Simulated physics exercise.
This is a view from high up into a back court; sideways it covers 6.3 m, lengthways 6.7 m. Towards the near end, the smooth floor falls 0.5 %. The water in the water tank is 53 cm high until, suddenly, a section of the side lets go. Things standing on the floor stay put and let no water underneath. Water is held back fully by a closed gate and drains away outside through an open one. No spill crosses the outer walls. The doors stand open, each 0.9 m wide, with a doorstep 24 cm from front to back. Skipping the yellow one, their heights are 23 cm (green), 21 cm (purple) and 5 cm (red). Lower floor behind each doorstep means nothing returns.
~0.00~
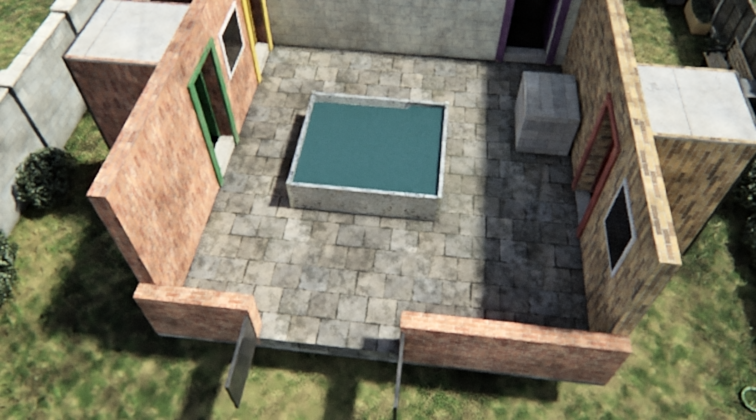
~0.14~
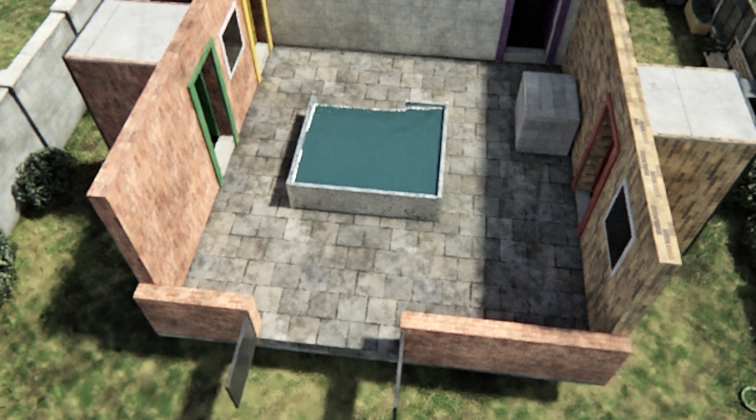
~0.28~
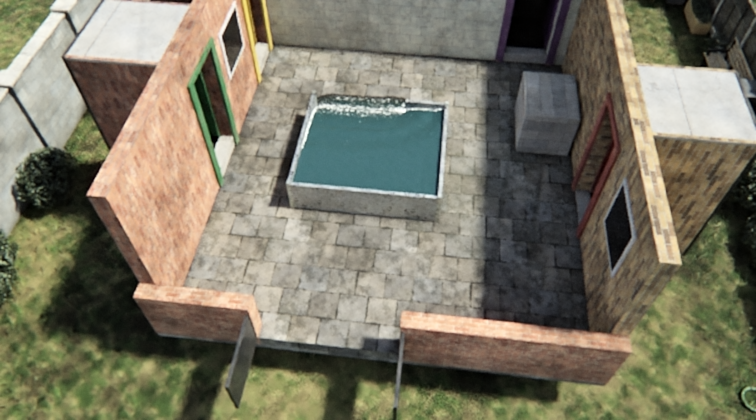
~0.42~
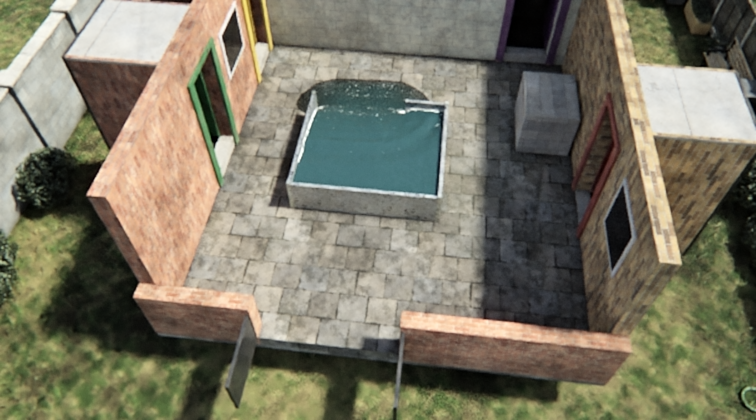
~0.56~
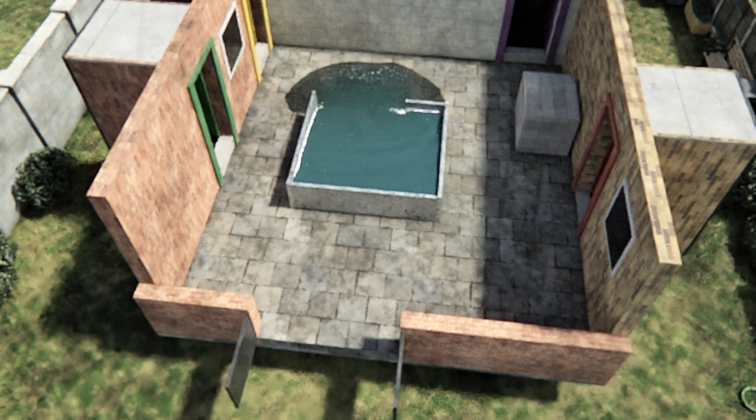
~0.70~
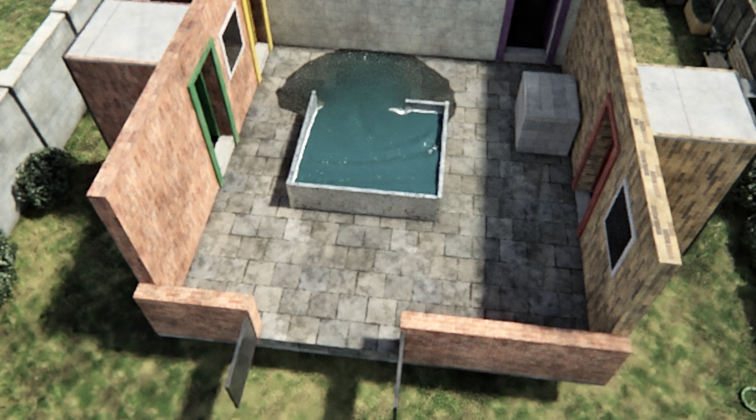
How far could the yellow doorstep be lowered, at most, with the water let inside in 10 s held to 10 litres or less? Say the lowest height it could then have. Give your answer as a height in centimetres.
It could then stand at about 31 cm.
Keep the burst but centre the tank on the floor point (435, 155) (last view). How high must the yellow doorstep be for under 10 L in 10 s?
I'd put it at close to 28 cm.
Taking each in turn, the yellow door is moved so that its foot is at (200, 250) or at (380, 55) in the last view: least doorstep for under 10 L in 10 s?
About 10.0 cm, then about 31 cm.
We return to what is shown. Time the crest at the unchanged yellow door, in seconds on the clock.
Roughly at 2.8 s.
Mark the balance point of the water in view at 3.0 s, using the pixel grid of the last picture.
Around (365, 110).
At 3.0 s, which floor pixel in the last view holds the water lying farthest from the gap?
The farthest wet point sits near (554, 66).
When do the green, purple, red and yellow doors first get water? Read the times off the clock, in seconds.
For green it's 3.2 s, for purple 1.8 s, for red 4.0 s, and for yellow 1.4 s.
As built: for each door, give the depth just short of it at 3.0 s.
Door by door, in centimetres - green 0, purple 6, red 0, yellow 31.
After 1.4 s water covers 20 % of the floor, deepest (36 cm) near (361, 56); 1 cm at the yellow door, 0 litres in over its 23 cm doorstep.
After 3.0 s water covers 35 % of the floor, deepest (35 cm) near (281, 45); 31 cm at the yellow door, 30 litres in over its 23 cm doorstep.
After 10.0 s water covers 95 % of the floor, deepest (14 cm) near (581, 358); 7 cm at the yellow door, 49 litres in over its 23 cm doorstep.
At the yellow door as built, the water arrived by 1.4 s and peaked near 31 cm at 2.8 s.
Run again over the same 10 s with other heights there, 20 litres in over 28 cm, 1 litre over 37.5 cm. The limit of 10 litres is kept from about 31 cm up.
